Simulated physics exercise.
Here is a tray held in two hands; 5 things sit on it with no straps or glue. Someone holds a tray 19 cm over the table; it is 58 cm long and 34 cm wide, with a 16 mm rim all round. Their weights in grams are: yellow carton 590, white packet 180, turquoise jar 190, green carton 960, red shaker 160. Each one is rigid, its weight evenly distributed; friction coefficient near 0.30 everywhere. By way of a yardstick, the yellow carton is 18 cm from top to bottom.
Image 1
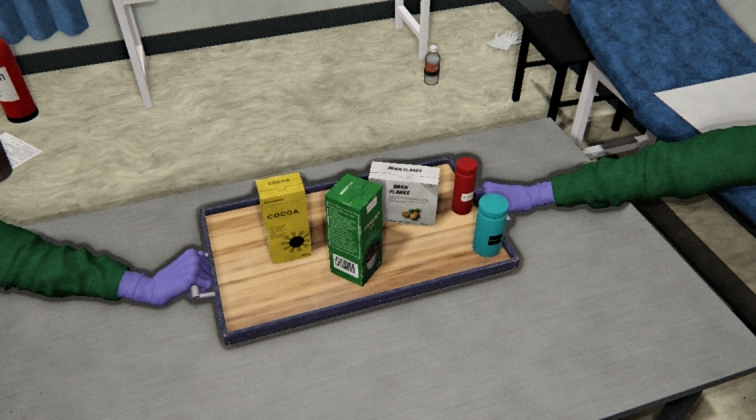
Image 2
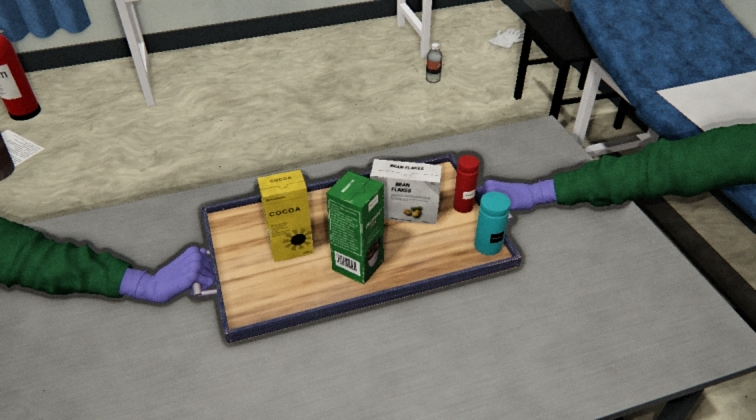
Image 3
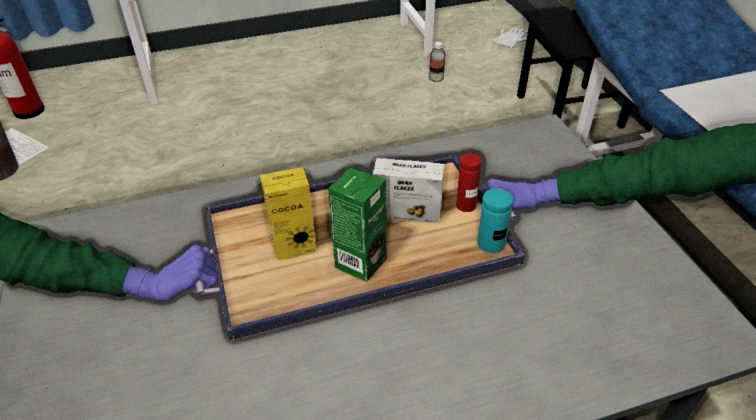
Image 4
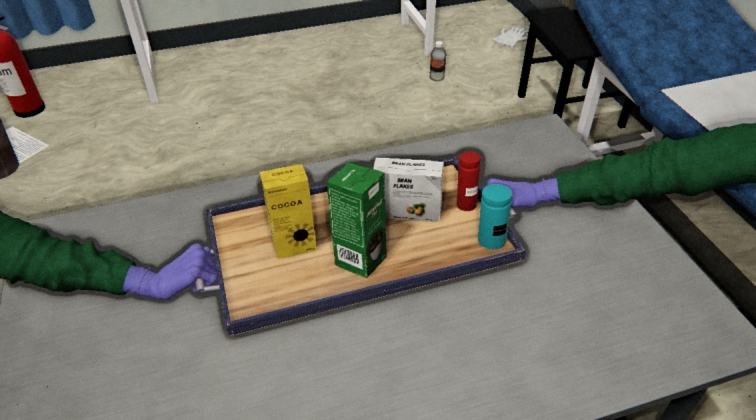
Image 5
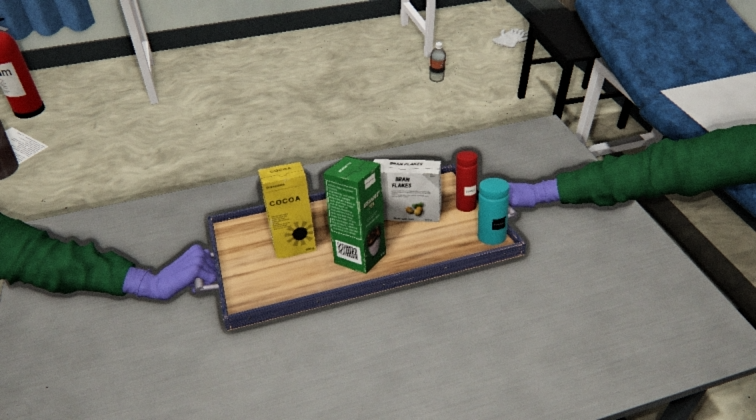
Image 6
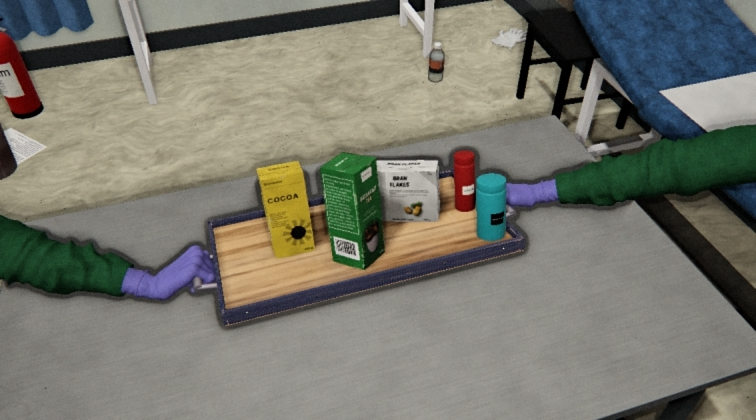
A wooden tray with a dark rim, gripped by two purple-gloved hands in green sleeves, starts level, then tilts gradually with its far edge going down. It is seen from above over a grey table, with a blue bed at upper right. On it, a yellow cocoa carton, green carton, white packet, red shaker and turquoise jar, left to right, keep their places on the boards.
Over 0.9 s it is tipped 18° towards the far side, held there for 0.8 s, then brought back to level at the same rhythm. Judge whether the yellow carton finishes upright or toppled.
Fallen afterwards.
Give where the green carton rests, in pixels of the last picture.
You'll see it about at (321, 167) in the last picture.
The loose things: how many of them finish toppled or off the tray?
2.
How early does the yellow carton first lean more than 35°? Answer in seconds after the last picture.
Somewhere about 1.2 s.
Then, 0.90 s later than the last frame, tray tilted 18°, far edge down; yellow carton 11 cm from its spot near (278, 191); green carton 12 cm from its spot; turquoise jar 9 cm from its spot.
Then, 1.40 s later than the last frame, tray tilted 13°, far edge down; yellow carton and red shaker now off the tray; green carton rocked 8° off its seat; turquoise jar 21 cm from its spot.
When it is over, off the tray and tipped over, yellow carton and red shaker; not toppled but over 5 cm from the start, white packet, turquoise jar and green carton. In the last view, yellow carton near (267, 184).
